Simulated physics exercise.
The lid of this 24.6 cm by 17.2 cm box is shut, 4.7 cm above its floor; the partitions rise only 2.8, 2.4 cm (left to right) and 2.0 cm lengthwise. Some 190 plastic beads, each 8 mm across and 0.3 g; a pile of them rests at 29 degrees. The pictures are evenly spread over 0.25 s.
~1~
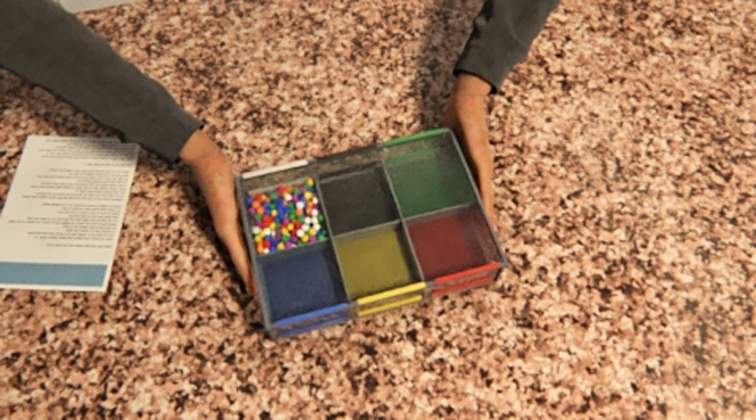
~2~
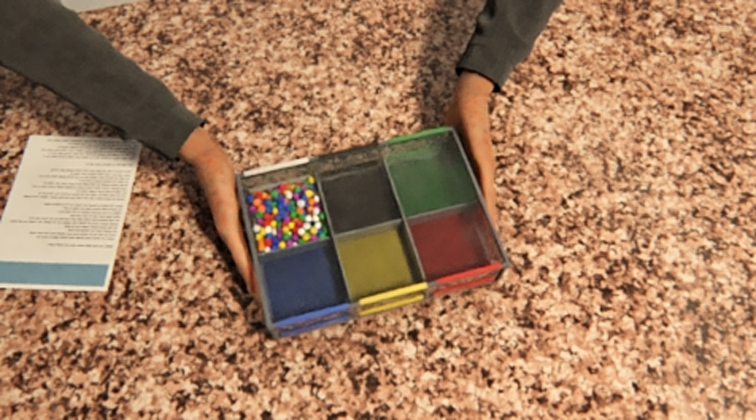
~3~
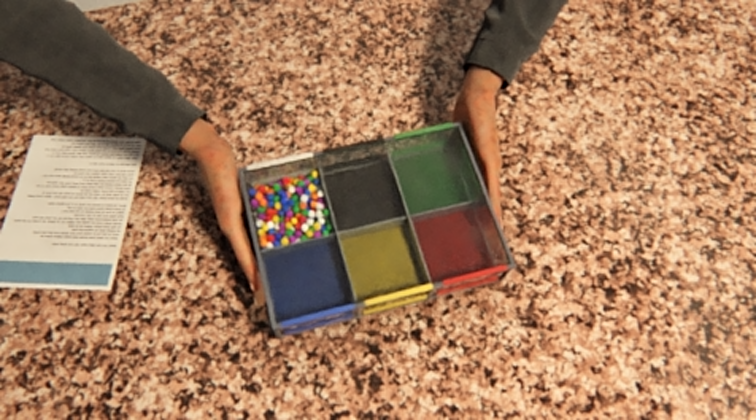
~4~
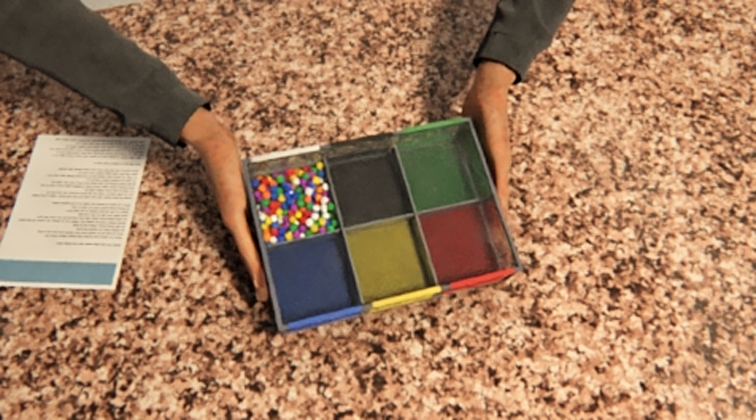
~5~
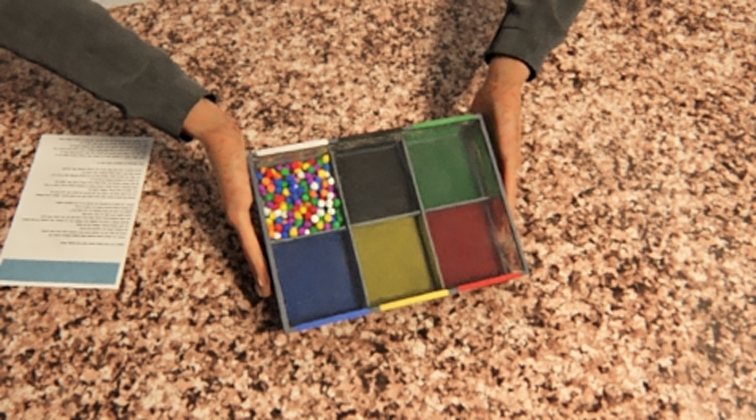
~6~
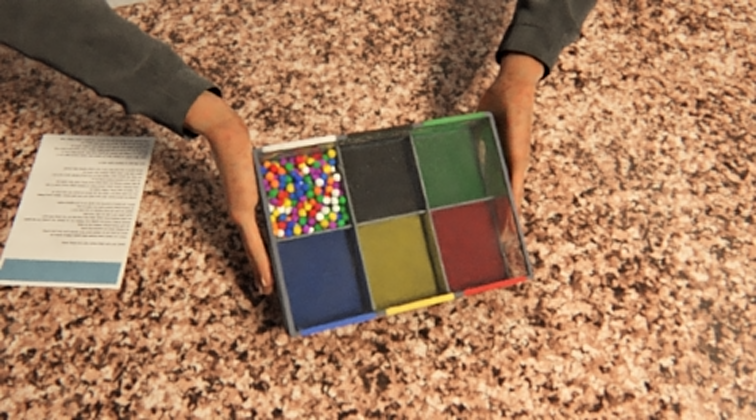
Two hands held a clear box of six coloured compartments above a speckled surface and steadily tilted it, shifting it slightly right, while the many-coloured beads stayed in the white-marked compartment at upper left.
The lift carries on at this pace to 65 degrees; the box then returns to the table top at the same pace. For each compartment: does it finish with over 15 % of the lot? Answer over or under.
Red compartment: Under; blue compartment: Over; green compartment: Under; yellow compartment: Over; white compartment: Over; black compartment: Under.
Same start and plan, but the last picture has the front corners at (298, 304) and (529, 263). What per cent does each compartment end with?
Red 10, blue 5, green 0, yellow 15, white 70, black 5.
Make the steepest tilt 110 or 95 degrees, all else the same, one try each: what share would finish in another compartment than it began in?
Some 100 and 100 per cent.
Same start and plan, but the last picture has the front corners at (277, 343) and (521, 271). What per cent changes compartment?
It would be near 40 per cent.
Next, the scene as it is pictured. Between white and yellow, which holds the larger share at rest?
The white compartment.
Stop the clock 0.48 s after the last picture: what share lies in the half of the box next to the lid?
Roughly 40 per cent.
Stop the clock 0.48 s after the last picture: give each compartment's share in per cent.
Red 0; blue 25; green 0; yellow 10; white 65; black 0.
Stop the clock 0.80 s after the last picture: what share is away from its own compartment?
Roughly 50 per cent.
Then, 0.48 s after the last picture, tilt 63 degrees; blue 25 %, yellow 10 %, white 65 %.
Then, 0.80 s after the last picture, tilt 25 degrees; blue 25 %, yellow 20 %, white 50 %.
Then, 1.22 s after the last picture, tilt 0 degrees; blue 30 %, yellow 20 %, white 50 %.
In the end, red 0 %, blue 30 %, green 0 %, yellow 20 %, white 50 %, black 0 %.
